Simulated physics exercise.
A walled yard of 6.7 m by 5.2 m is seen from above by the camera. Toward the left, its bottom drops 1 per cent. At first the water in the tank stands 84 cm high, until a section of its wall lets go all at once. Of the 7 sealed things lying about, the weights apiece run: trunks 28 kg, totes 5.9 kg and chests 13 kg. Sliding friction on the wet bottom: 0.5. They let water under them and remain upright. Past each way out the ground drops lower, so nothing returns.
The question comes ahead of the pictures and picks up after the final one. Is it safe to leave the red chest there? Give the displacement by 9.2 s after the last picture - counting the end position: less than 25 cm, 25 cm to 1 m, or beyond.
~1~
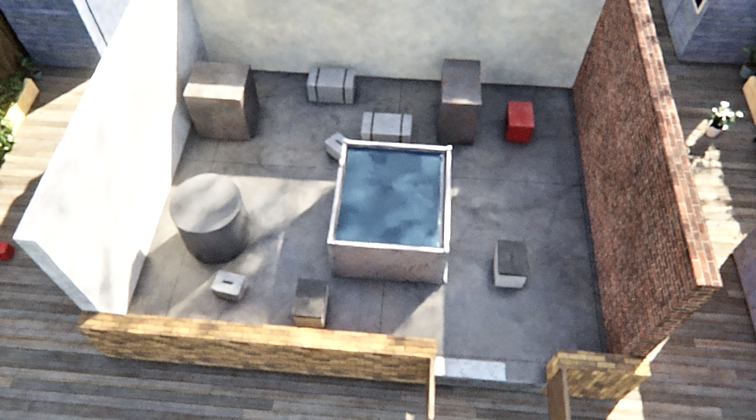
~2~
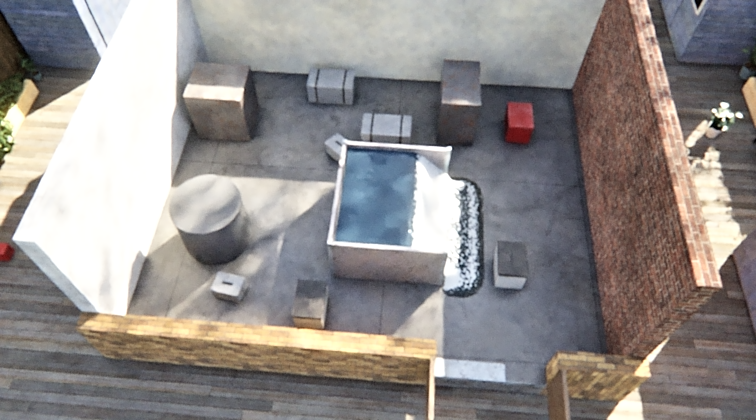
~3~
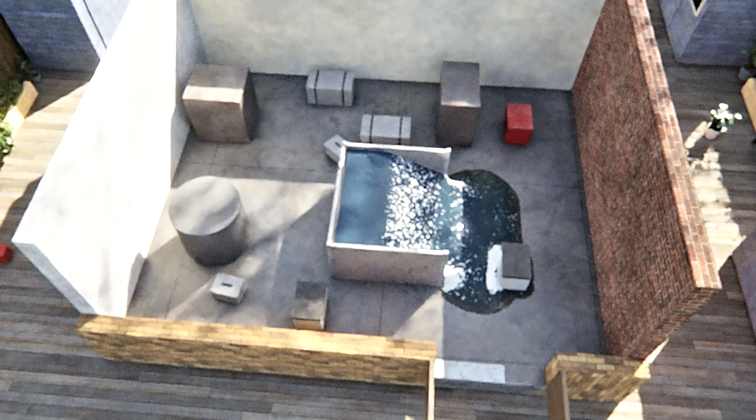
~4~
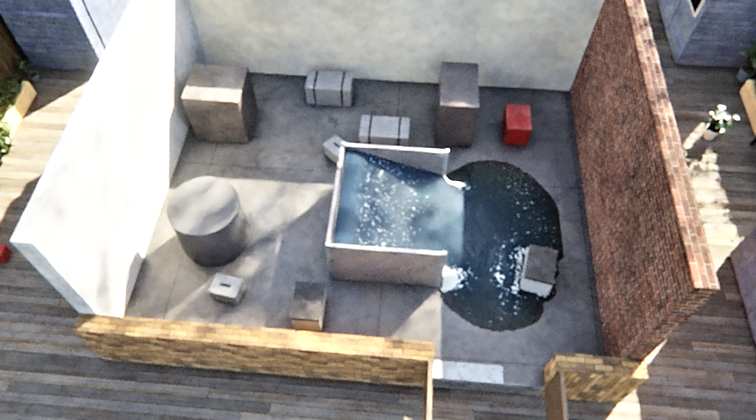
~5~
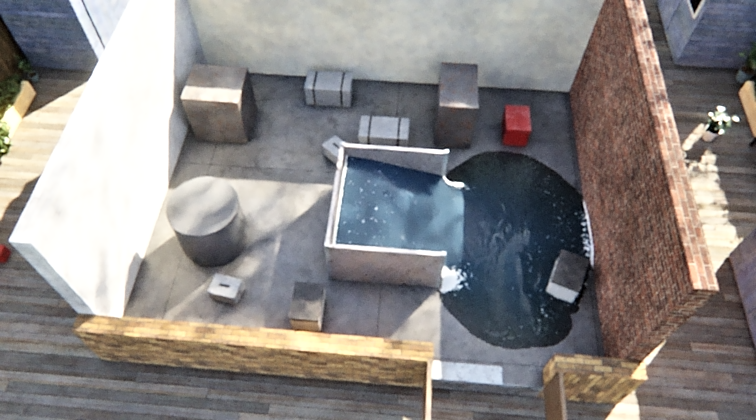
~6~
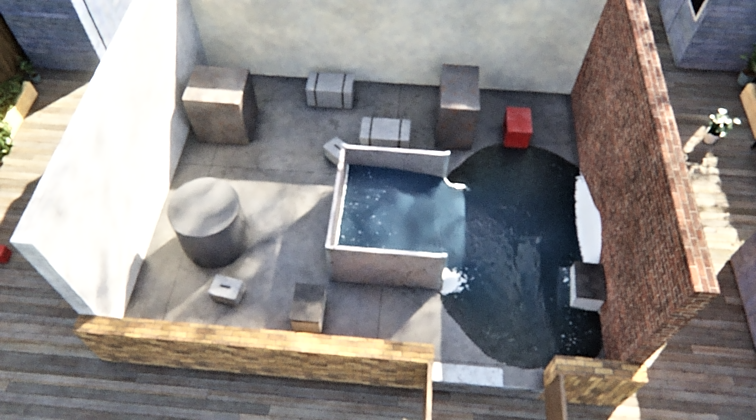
It will move a long way.
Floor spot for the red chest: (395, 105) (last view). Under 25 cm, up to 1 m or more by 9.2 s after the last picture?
Short answer: It drifts a great distance.
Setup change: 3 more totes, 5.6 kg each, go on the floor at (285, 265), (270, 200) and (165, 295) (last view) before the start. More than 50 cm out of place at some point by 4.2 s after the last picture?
Order as asked - not as far, not as far, not as far.
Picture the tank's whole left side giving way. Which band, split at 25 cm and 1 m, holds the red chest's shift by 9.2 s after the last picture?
With that failure, the red chest remains in position.
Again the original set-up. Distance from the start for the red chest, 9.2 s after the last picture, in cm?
400 centimetres.
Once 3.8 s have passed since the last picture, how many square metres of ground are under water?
About 27 m2.
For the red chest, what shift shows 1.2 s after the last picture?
Shift by then: About 30 cm.
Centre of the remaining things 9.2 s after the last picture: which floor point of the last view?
Centre of the remaining things: Roughly (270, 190).
Then, 1.2 s after the last picture the red chest is near (519, 106), 0.3 m from its start, aground; 0 of 7 are out; 1 afloat.
Then, 3.8 s after the last picture the red chest is near (349, 89), 2.9 m from its start, afloat; 0 of 7 are out; 1 afloat.
Then, 6.2 s after the last picture the red chest is near (287, 139), 3.9 m from its start, aground; 0 of 7 are out; 2 afloat.
Then, 9.2 s after the last picture the red chest is near (270, 148), 4.1 m from its start, afloat; 0 of 7 are out; 5 afloat.
